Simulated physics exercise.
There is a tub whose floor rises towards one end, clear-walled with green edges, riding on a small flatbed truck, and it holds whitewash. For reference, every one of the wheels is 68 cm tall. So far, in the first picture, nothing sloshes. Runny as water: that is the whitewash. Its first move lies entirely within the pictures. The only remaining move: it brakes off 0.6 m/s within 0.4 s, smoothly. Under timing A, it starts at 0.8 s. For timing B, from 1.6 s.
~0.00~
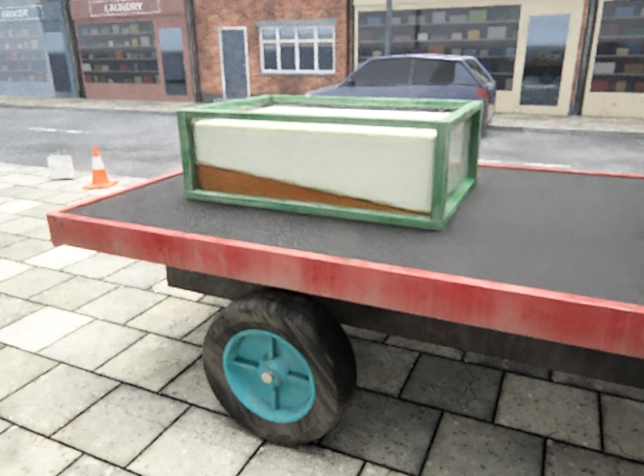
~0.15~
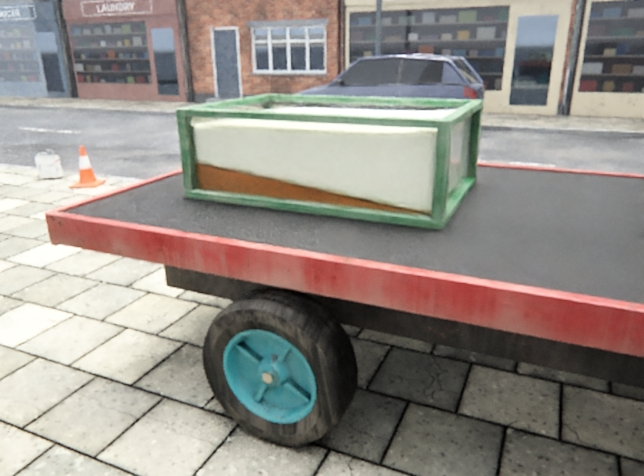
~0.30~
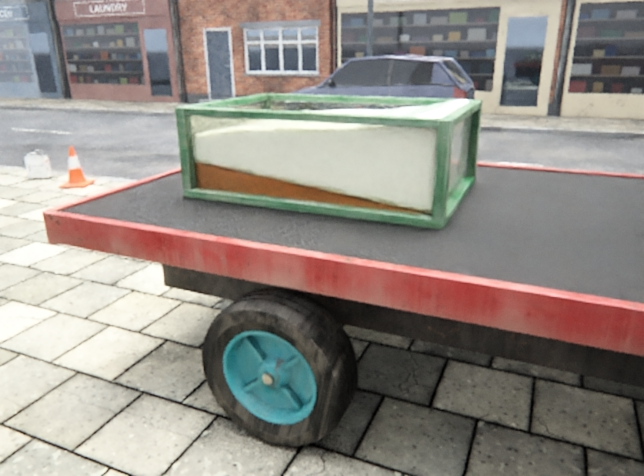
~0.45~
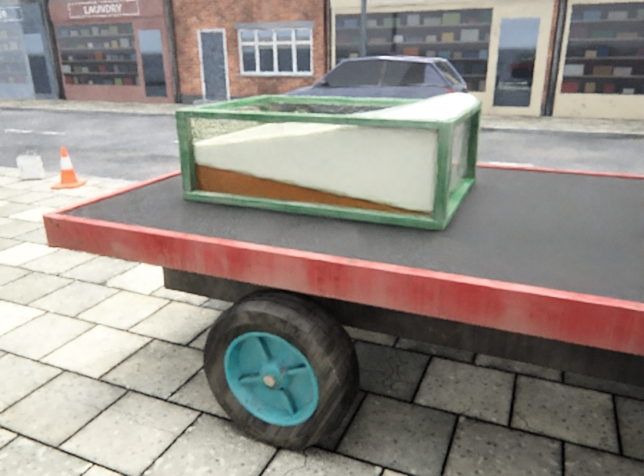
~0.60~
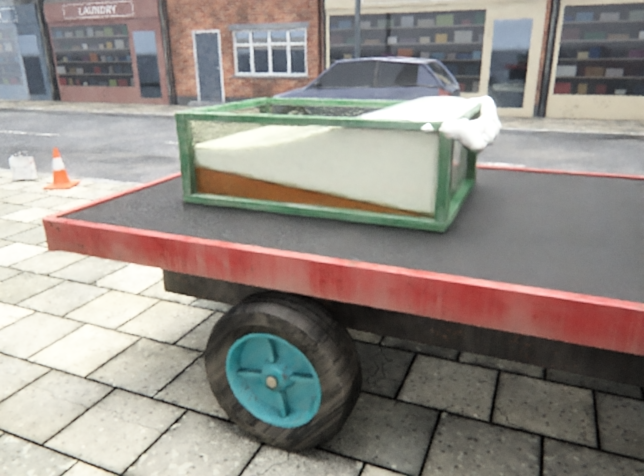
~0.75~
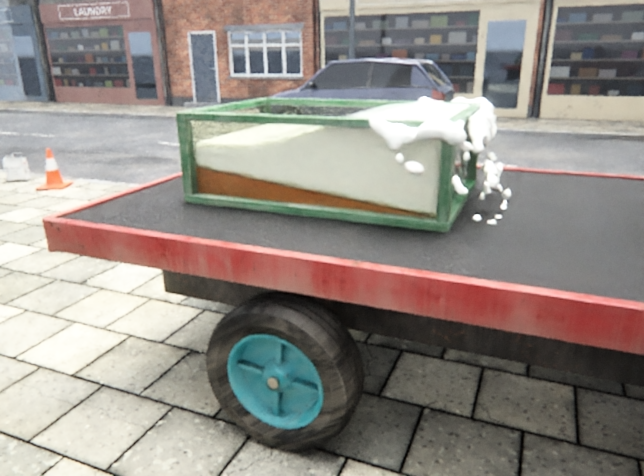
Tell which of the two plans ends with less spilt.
Less is spilt with plan A.
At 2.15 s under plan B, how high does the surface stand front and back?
Roughly 52 cm in front, roughly 20 cm behind.
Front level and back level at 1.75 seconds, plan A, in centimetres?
I'd say some 30 centimetres in front and some 30 centimetres behind.
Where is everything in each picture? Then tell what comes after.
In the first frame, the surface is at (424, 131) by the front wall; at (214, 119) by the back wall; it lies level with the rim line; the front is on the right, levels are read along the near wall; a wheel hub at (263, 382).
In the second frame, the surface is at (425, 129) by the front wall; at (214, 121) by the back wall; it lies level with the rim line.
In the third frame, the surface is at (427, 113) by the front wall; at (214, 132) by the back wall; it climbs 7° towards the front.
In the fourth frame, the surface is at (428, 105) by the front wall; at (214, 140) by the back wall; it climbs 11° towards the front.
In the fifth frame, the surface is at (428, 111) by the front wall; at (214, 143) by the back wall; it climbs 10° towards the front.
In the sixth frame, the surface is at (215, 139) by the back wall; it climbs 7° towards the front; a wheel hub at (269, 388); whitewash is coming over the front.
For plan A, 1.75 s in, the surface is 31 cm up at the front and 31 cm at the back; 2 per cent is out, over the front.
For plan A, 4.18 s in, 2 per cent is out, over the front, 5 of 248 litres.
For plan B, 2.15 s in, the surface is 51 cm up at the front and 21 cm at the back; 4 per cent is out, over the back and the front.
For plan B, 4.99 s in, 17 per cent is out, over the front and the back, 42 of 248 litres.
